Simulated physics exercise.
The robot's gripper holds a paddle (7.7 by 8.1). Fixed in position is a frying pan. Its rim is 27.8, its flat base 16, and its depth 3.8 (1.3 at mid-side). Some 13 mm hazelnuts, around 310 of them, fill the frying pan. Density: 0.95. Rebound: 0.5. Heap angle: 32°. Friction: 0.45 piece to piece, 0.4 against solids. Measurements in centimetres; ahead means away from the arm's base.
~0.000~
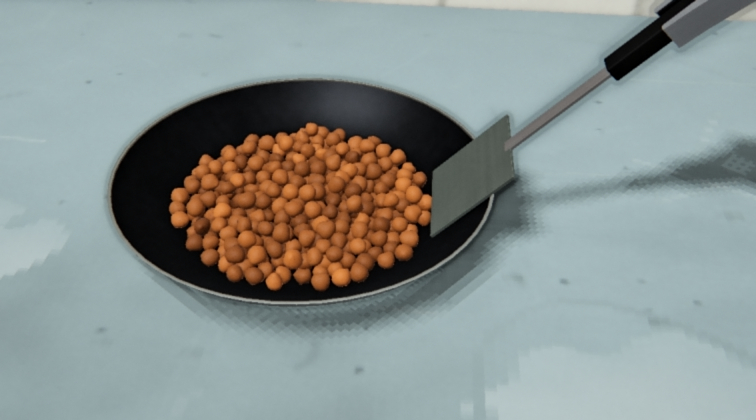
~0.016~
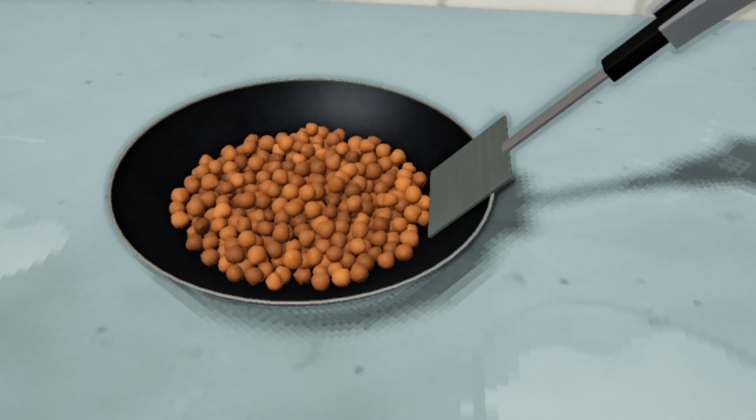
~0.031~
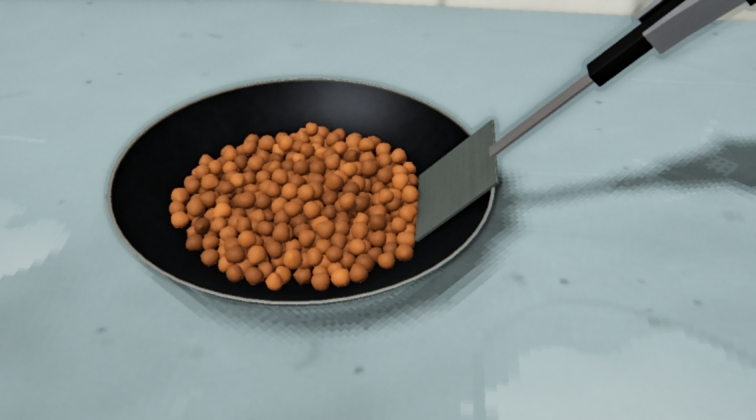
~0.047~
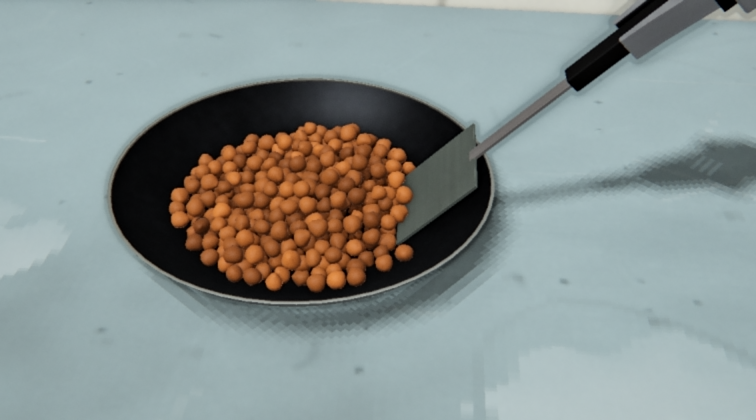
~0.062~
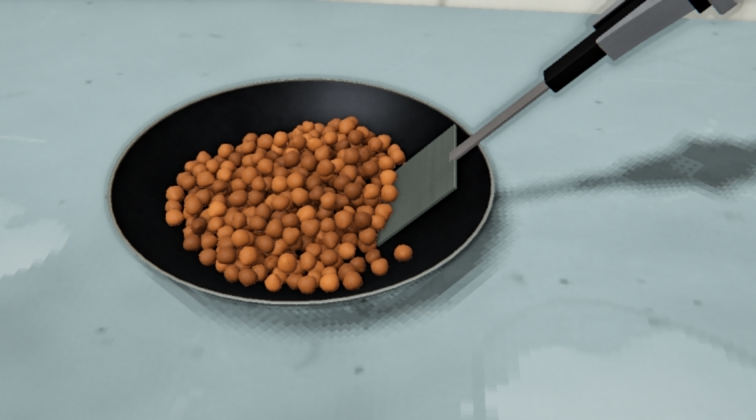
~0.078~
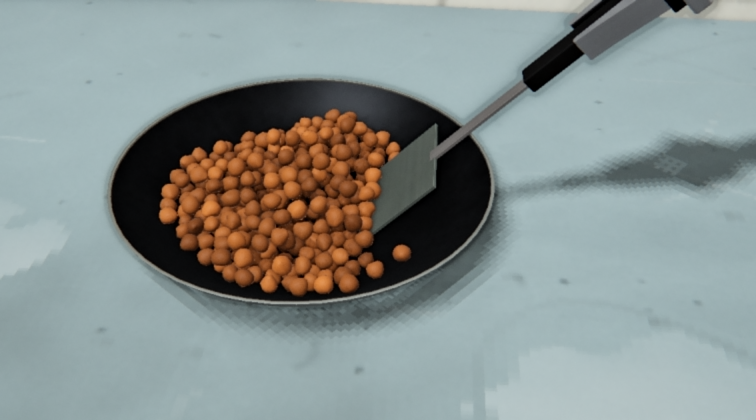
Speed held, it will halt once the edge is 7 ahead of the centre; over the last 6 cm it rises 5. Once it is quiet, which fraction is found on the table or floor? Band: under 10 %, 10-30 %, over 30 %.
10-30 %.
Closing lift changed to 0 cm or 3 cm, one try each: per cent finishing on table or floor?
It comes to around 5 per cent on the first try and around 15 per cent on the second.
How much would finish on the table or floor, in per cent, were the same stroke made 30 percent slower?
Near 10 %.
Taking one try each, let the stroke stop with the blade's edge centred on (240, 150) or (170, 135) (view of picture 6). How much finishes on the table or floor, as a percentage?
Around 10 per cent for the first try and 30 per cent for the second.
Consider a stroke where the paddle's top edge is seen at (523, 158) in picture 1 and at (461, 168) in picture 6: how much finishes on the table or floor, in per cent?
Roughly 10 percent ends up there.
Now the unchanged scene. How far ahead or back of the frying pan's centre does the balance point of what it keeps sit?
Ahead, by about 4.5 cm.
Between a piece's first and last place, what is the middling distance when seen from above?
I'd estimate close to 4 centimetres.
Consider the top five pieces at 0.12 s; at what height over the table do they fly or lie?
6 cm.
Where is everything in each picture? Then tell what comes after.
The first picture shows paddle top edge at (511, 144), sloping 47°; upper third of the load around (303, 182), from x 180 to 425, top at y 130; 308 in the frying pan.
The second picture shows paddle top edge at (508, 145), sloping 47°; upper third of the load around (303, 182), from x 180 to 425, top at y 130.
The third picture shows paddle top edge at (495, 149), sloping 47°; upper third of the load around (310, 181), from x 180 to 410, top at y 130.
The fourth picture shows paddle top edge at (475, 154), sloping 47°; upper third of the load around (320, 187), from x 180 to 410, top at y 130.
The fifth picture shows paddle top edge at (455, 155), sloping 47°; upper third of the load around (309, 183), from x 175 to 410, top at y 125.
The sixth picture shows paddle top edge at (436, 154), sloping 47°; upper third of the load around (304, 179), from x 170 to 405, top at y 115; 308 in the frying pan.
After 0.12 s, sloping 47°, highest piece 8 above the table; 308 in the frying pan.
After 0.16 s, sloping 47°, highest piece 7 above the table; 308 in the frying pan.
After 0.38 s, sloping 47°, highest piece 5 above the table; 267 in the frying pan, 39 on the table or floor, 2 on the blade or in flight.
After 1.43 s, sloping 47°, highest piece 4 above the table; 267 in the frying pan, 41 on the table or floor.
At rest, 267 in the frying pan, 41 on the table or floor. That is 13 % on the table or floor.
